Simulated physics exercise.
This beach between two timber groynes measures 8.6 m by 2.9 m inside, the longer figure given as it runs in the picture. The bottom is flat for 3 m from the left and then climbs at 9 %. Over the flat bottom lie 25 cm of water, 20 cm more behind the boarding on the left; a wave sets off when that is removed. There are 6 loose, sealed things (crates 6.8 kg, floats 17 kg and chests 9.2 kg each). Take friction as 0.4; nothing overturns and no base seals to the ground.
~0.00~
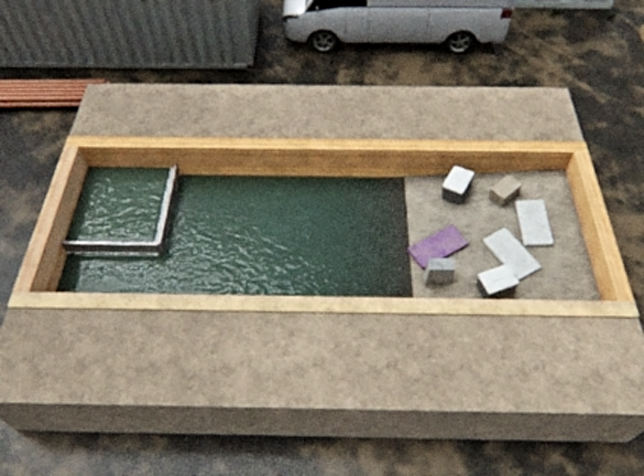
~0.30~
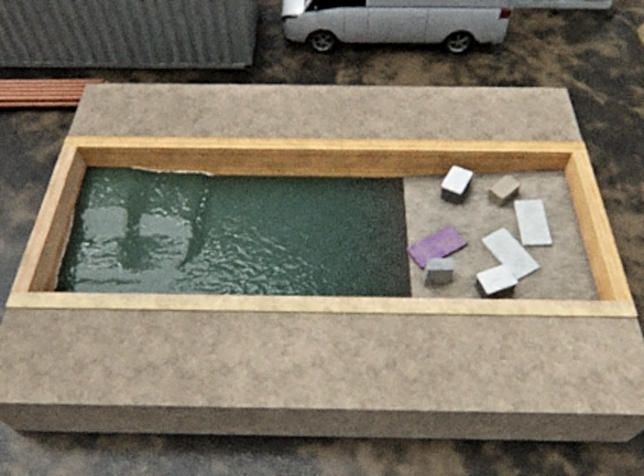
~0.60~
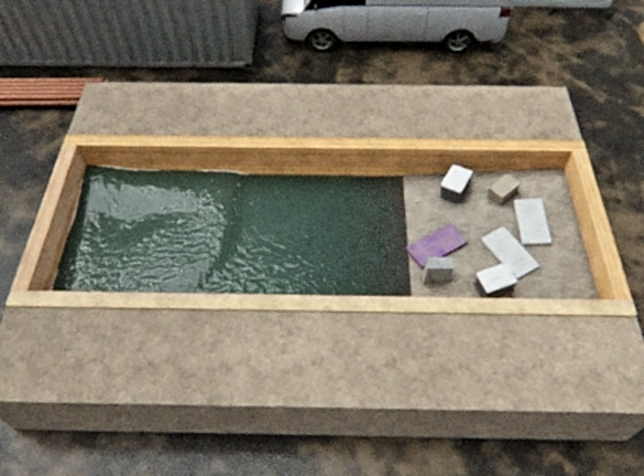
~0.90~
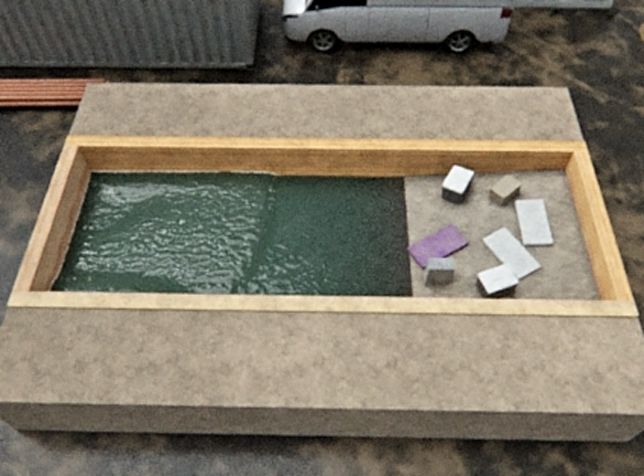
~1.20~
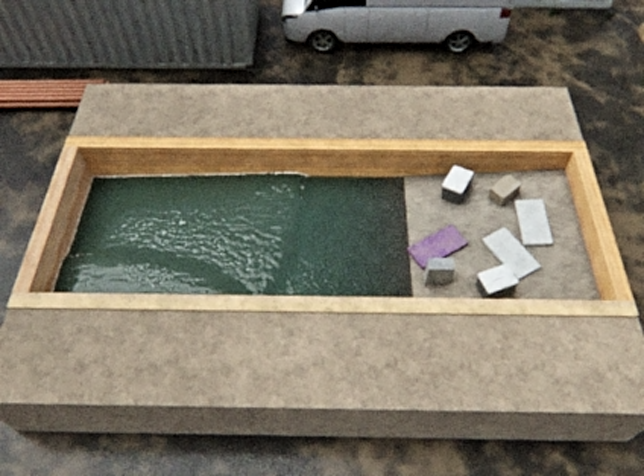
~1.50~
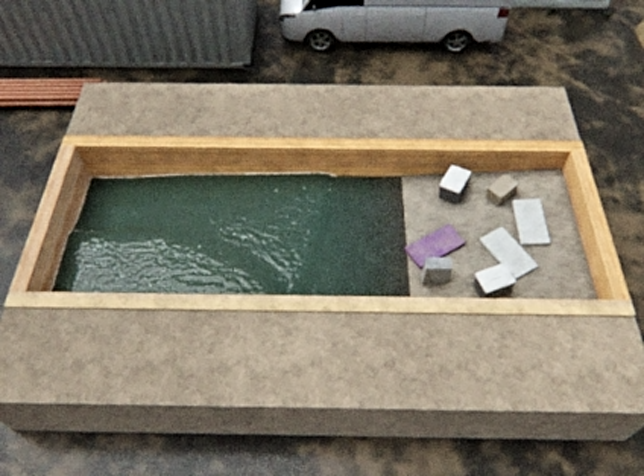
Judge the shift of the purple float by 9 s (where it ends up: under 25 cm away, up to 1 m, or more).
The purple float ends far away.
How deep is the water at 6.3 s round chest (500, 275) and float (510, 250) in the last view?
About 2 and 1 cm.
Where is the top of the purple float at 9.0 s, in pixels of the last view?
Near (322, 262).
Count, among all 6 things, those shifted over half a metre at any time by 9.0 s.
1 of them.
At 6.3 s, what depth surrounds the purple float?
Roughly 7 cm.
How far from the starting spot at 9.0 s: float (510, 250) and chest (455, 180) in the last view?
In that order: 0 cm, 10 cm.
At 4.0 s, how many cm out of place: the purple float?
Roughly 5 cm by then.
After 2.1 s the purple float is near (435, 245), 0.0 m from its start, aground; 0 afloat.
After 4.0 s the purple float is near (438, 245), 0.0 m from its start, aground; 0 afloat.
After 6.3 s the purple float is near (372, 257), 1.1 m from its start, aground; 0 afloat.
After 9.0 s the purple float is near (322, 262), 1.9 m from its start, afloat; 1 afloat.
